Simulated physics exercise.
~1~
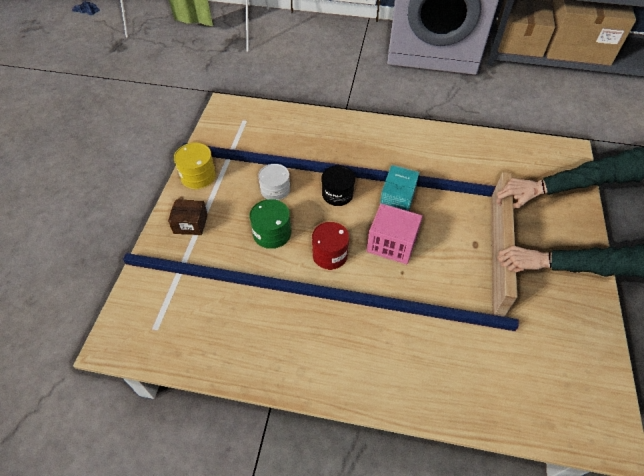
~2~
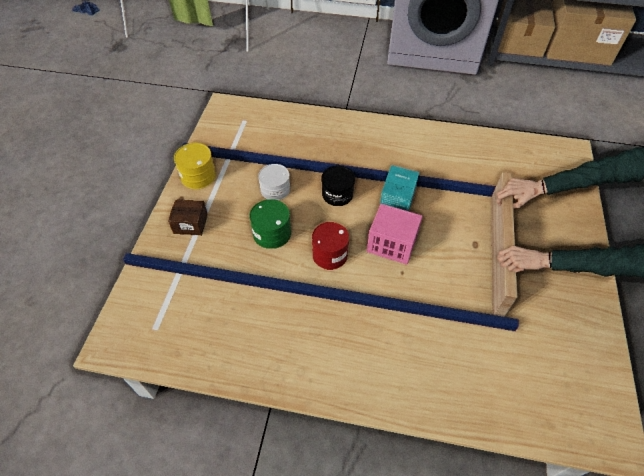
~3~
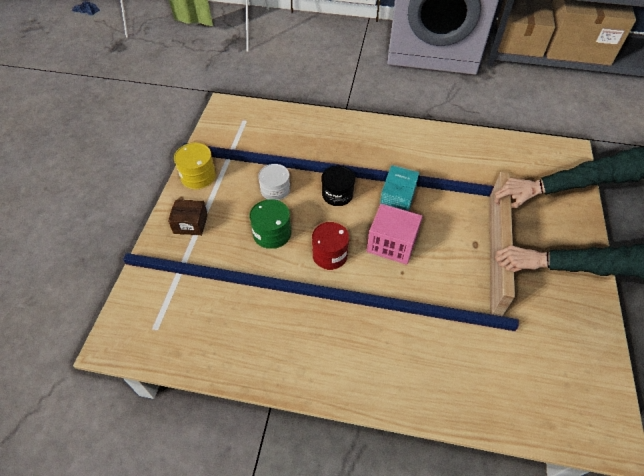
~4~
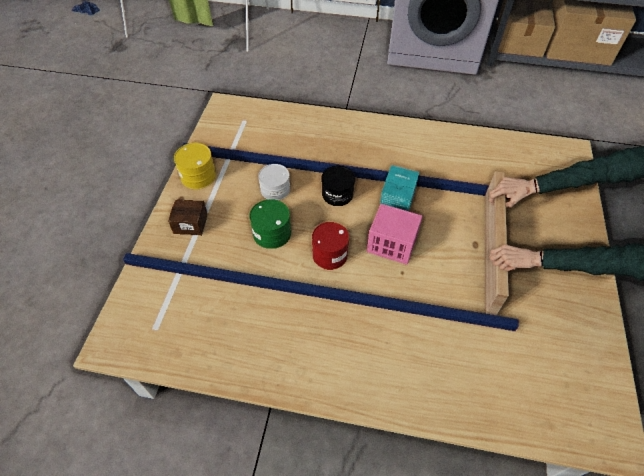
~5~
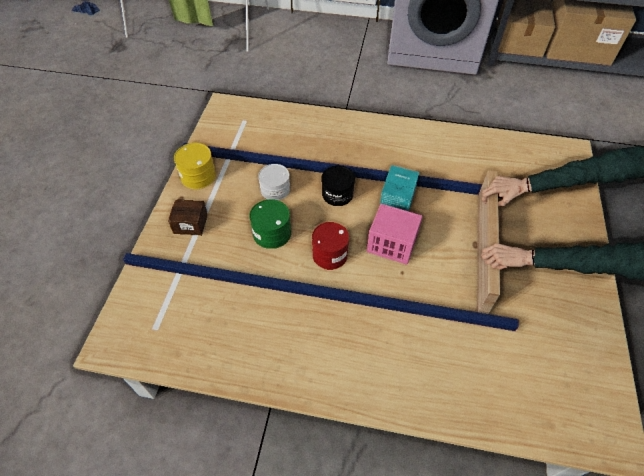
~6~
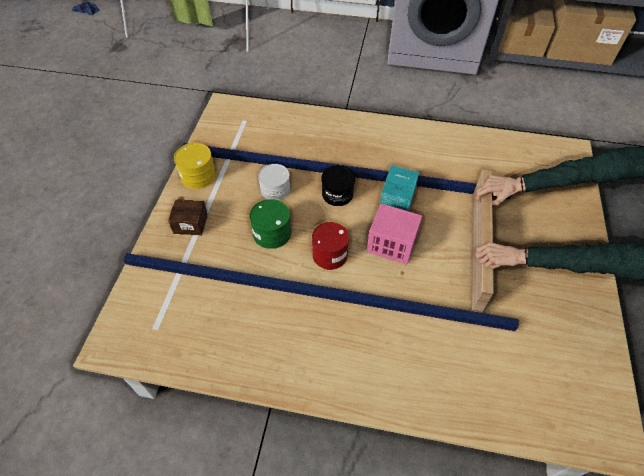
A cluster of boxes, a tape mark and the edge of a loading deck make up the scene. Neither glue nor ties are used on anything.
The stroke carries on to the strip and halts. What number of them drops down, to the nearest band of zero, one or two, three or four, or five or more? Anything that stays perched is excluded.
The tally of falls will come to three or else four.
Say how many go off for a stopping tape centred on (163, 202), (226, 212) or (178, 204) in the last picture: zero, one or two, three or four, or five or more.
Going one by one, the answers are five or more, just one or two and more than four.
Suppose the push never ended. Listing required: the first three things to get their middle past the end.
You'd see the brown box first, then the yellow canister, then the green canister.
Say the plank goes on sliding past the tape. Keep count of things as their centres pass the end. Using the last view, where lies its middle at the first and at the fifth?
I'd say close to (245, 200), then close to (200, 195).
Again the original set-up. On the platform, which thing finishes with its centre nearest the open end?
Nearest at the end: The white canister.
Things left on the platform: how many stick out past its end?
In total, 2 of them.
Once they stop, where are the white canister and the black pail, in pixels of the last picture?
You'll find the white canister at roughly (159, 185) and the black pail at roughly (178, 164).
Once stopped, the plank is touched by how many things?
Total: 3.
Soon after, none off yet; yellow canister at rest near (196, 166); brown box at rest near (189, 217); white canister at rest near (275, 182).
In the end, the number that fall off is three or four; gone, green canister, brown box and yellow canister.
